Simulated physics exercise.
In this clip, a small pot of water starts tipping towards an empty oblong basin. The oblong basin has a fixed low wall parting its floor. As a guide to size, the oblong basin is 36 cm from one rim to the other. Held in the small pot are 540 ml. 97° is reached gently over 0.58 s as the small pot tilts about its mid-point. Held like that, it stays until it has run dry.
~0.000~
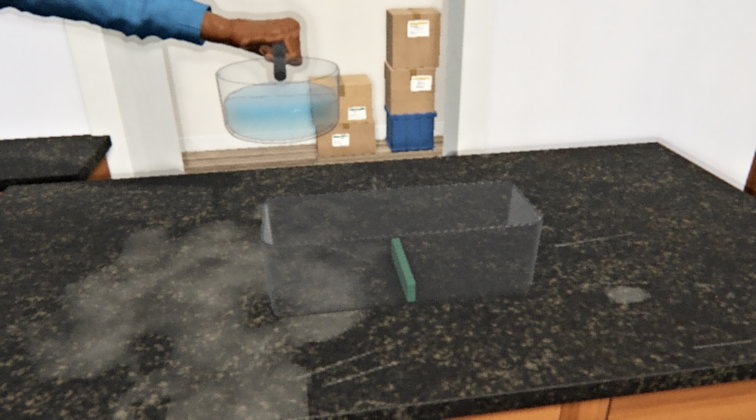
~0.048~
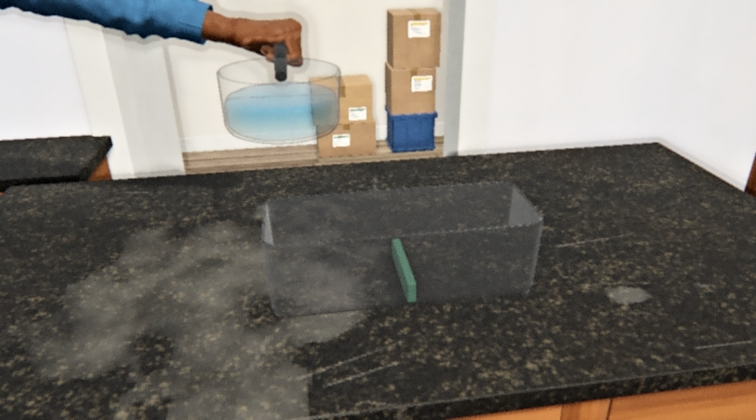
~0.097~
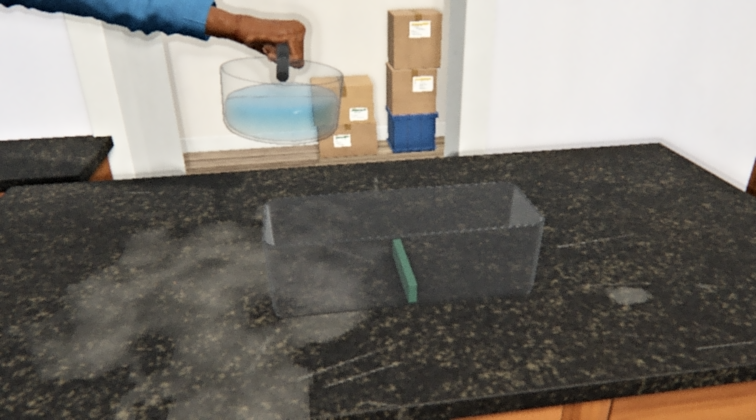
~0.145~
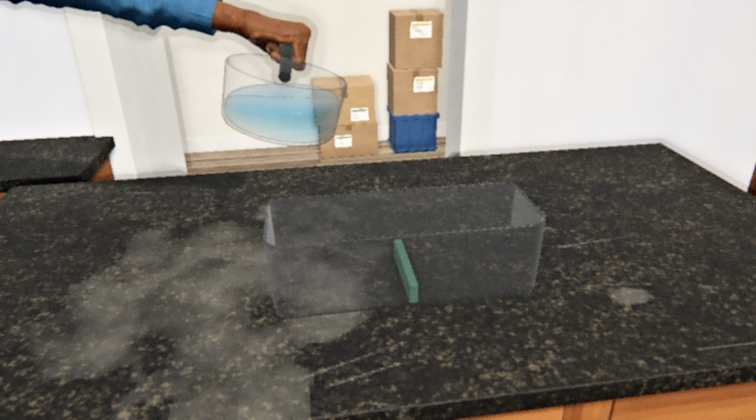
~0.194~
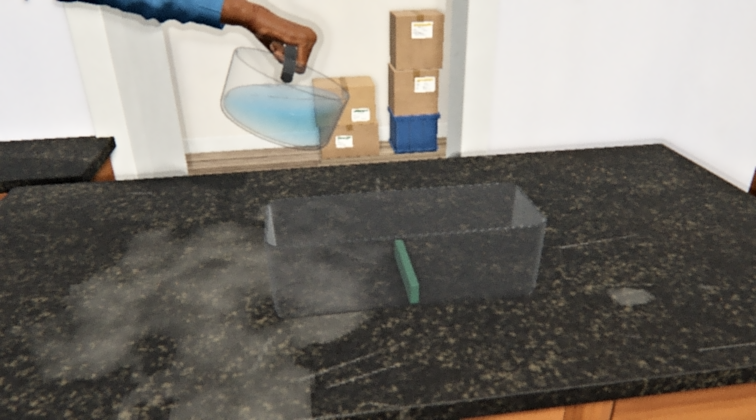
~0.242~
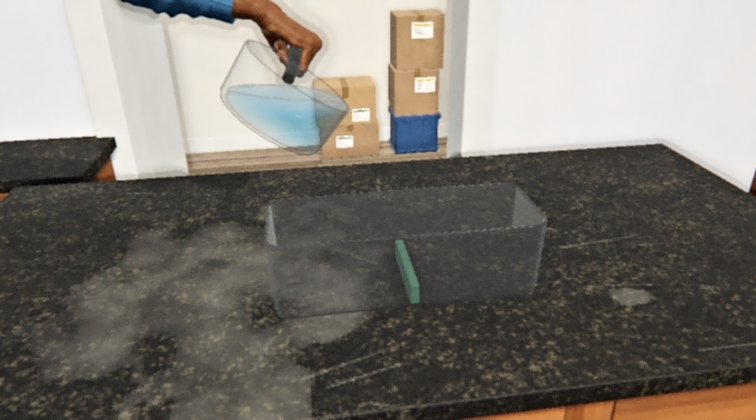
A hand in a blue sleeve, at the upper left, holds a clear round pot of blue liquid by its dark handle and tilts it, slightly at first and then more steeply, its right side dipping while the liquid's surface stays roughly level. Below, an empty, see-through oblong basin with a low green wall inside rests on a speckled dark counter. The steady view looks slightly down across the room, with cardboard boxes and a blue bin behind.
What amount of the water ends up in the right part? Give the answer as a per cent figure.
13 %.
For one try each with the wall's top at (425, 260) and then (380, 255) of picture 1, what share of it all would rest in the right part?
20 % and 45 %.
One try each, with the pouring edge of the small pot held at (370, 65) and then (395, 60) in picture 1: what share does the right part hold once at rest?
55 in a hundred, followed by 85 in a hundred.
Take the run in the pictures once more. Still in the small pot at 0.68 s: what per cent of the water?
10 per cent or so.
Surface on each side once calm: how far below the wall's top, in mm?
Left side: Around 10 mm. Right side: Around 26 mm.
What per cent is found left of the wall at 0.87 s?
The left part holds some 78 per cent.
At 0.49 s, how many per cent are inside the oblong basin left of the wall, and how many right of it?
Left roughly 16 per cent, right roughly 0.
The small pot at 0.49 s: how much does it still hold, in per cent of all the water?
30 %.
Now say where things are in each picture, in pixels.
In the first frame, it leans 0°; its right rim is at (338, 69); the water meets the walls at (224, 97) and (336, 92); the oblong basin's rim runs from (263, 222) to (527, 201); the wall's top is at (403, 261).
In the second frame, it leans 2°; its right rim is at (339, 71); the water meets the walls at (224, 97) and (337, 93).
In the third frame, it leans 7°; its right rim is at (342, 76); the water meets the walls at (225, 96) and (338, 93).
In the fourth frame, it leans 14°; its right rim is at (346, 85); the water meets the walls at (226, 95) and (340, 96).
In the fifth frame, it leans 24°; its right rim is at (348, 96); the water meets the walls at (225, 94) and (343, 98).
In the sixth frame, it leans 36°; its right rim is at (347, 109); the water meets the walls at (224, 90) and (347, 100).
After 0.49 s the tilt is 92° and 30 per cent is still to pour, 17 is left of the wall and 0 right of it.
After 0.68 s the tilt is 97° and 11 per cent is still to pour, 72 is left of the wall and 7 right of it.
After 0.87 s the tilt is 97° and 2 per cent is still to pour, 78 is left of the wall and 12 right of it.
After 1.08 s the tilt is 97° and 1 per cent is still to pour, 82 is left of the wall and 13 right of it.
In the end 83 per cent lies left of the wall, 13 right of it and 4 outside.
